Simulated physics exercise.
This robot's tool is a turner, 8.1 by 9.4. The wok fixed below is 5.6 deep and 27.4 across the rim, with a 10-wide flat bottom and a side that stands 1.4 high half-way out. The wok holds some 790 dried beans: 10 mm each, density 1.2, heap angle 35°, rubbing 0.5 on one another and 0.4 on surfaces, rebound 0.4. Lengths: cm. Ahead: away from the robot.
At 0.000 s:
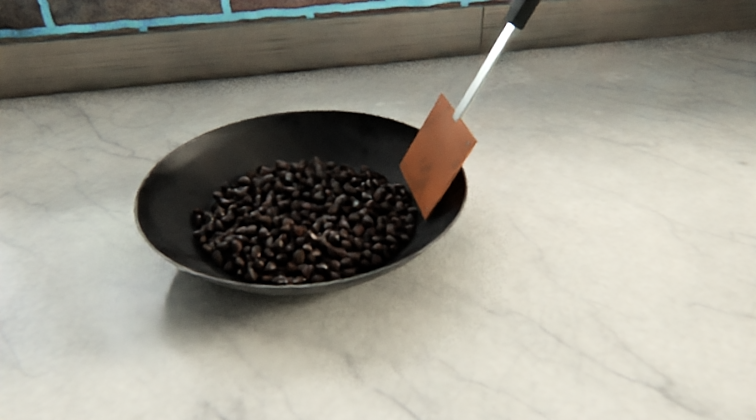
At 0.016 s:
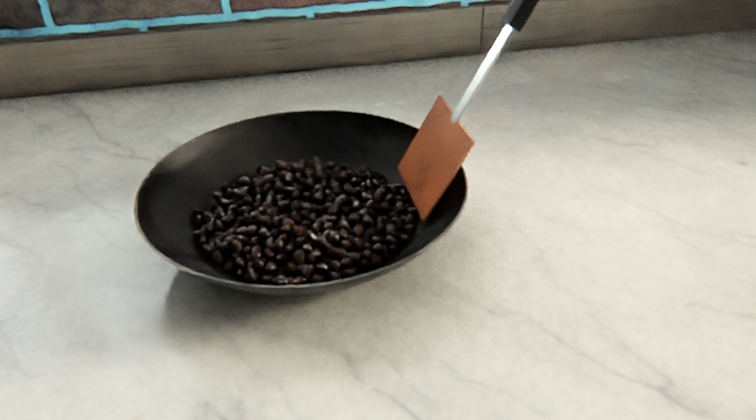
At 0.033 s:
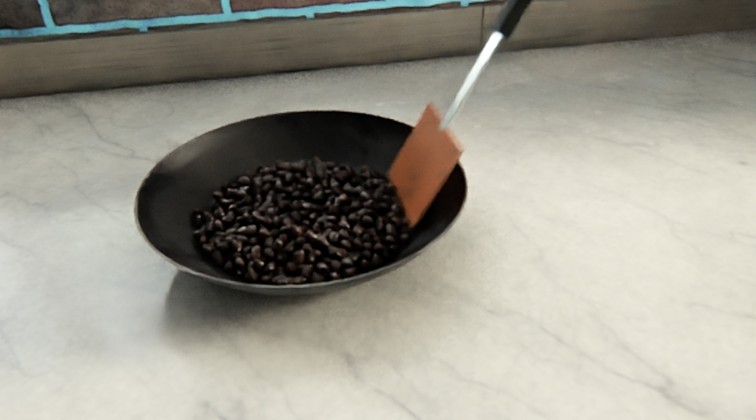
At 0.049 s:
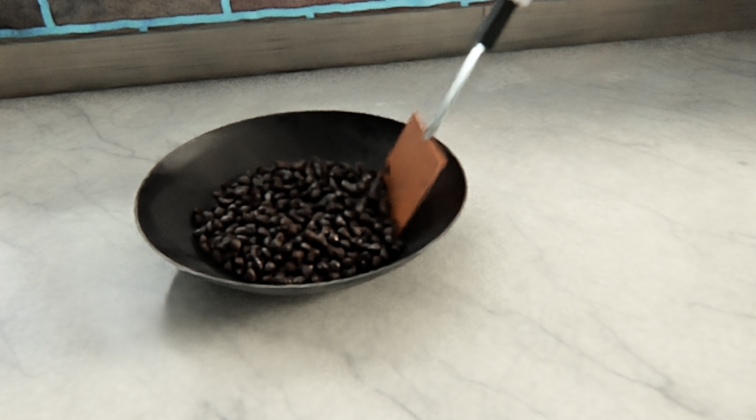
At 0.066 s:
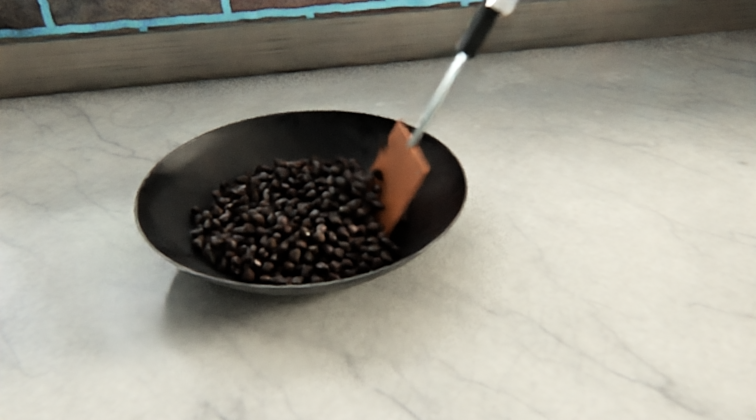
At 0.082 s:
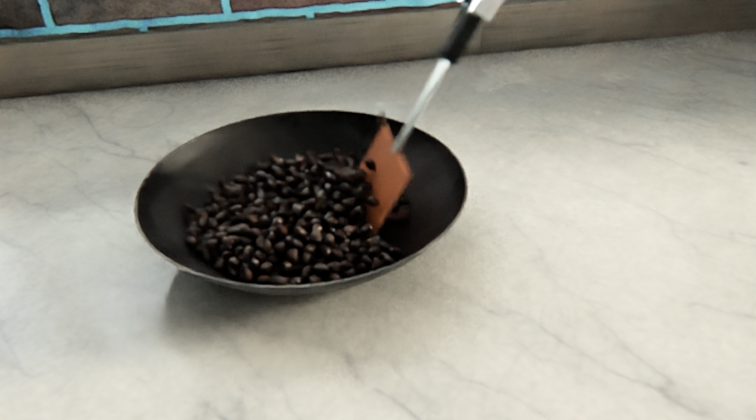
Copper-coloured turner with a black handle sliding left into a dark wok on a marbled counter, pushing the dark beans leftward into a heap.
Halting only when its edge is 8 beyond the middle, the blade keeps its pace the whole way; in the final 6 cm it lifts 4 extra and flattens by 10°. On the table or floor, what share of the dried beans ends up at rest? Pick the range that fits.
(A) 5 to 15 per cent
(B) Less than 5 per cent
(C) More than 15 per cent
C.
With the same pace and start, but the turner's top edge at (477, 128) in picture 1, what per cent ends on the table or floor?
Roughly 25 percent ends on the table or floor.
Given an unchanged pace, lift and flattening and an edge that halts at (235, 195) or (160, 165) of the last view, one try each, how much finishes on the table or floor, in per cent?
Try 1: Approx. 10 %; try 2: Approx. 45 %.
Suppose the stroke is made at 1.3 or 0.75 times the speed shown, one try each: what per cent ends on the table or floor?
About 40 and 20 per cent.
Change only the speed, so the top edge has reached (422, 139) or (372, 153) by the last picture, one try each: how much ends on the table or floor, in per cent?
Roughly 15 per cent, then roughly 35 per cent.
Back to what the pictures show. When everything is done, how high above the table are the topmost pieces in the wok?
Roughly 6.5 cm.
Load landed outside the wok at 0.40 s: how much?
Share at that moment: About 15 %.
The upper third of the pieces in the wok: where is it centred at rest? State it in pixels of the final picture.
Approximately at pixel (197, 209).
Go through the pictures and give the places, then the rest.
Turner top edge at (458, 115), sloping 61°; upper third of the load around (302, 208), from x 200 to 410, top at y 165; 792 in the wok, in the first picture.
Turner top edge at (456, 117), sloping 61°; upper third of the load around (302, 208), from x 200 to 410, top at y 165, in the second picture.
Turner top edge at (445, 125), sloping 61°; upper third of the load around (302, 208), from x 200 to 410, top at y 165, in the third picture.
Turner top edge at (429, 135), sloping 61°; upper third of the load around (309, 207), from x 195 to 405, top at y 160, in the fourth picture.
Turner top edge at (413, 142), sloping 61°; upper third of the load around (307, 206), from x 195 to 405, top at y 145, in the fifth picture.
Turner top edge at (397, 148), sloping 61°; upper third of the load around (302, 203), from x 190 to 405, top at y 120; 792 in the wok, in the sixth picture.
After 0.13 s, sloping 61°, highest piece 14 above the table; 791 in the wok, 1 on the blade or in flight.
After 0.18 s, sloping 57°, highest piece 17 above the table; 790 in the wok, 2 on the blade or in flight.
After 0.40 s, sloping 51°, highest piece 9 above the table; 577 in the wok, 132 on the table or floor, 83 on the blade or in flight.
After 1.45 s, sloping 51°, highest piece 6 above the table; 577 in the wok, 215 on the table or floor.
At rest, 577 in the wok, 215 on the table or floor. That is 27 % on the table or floor.
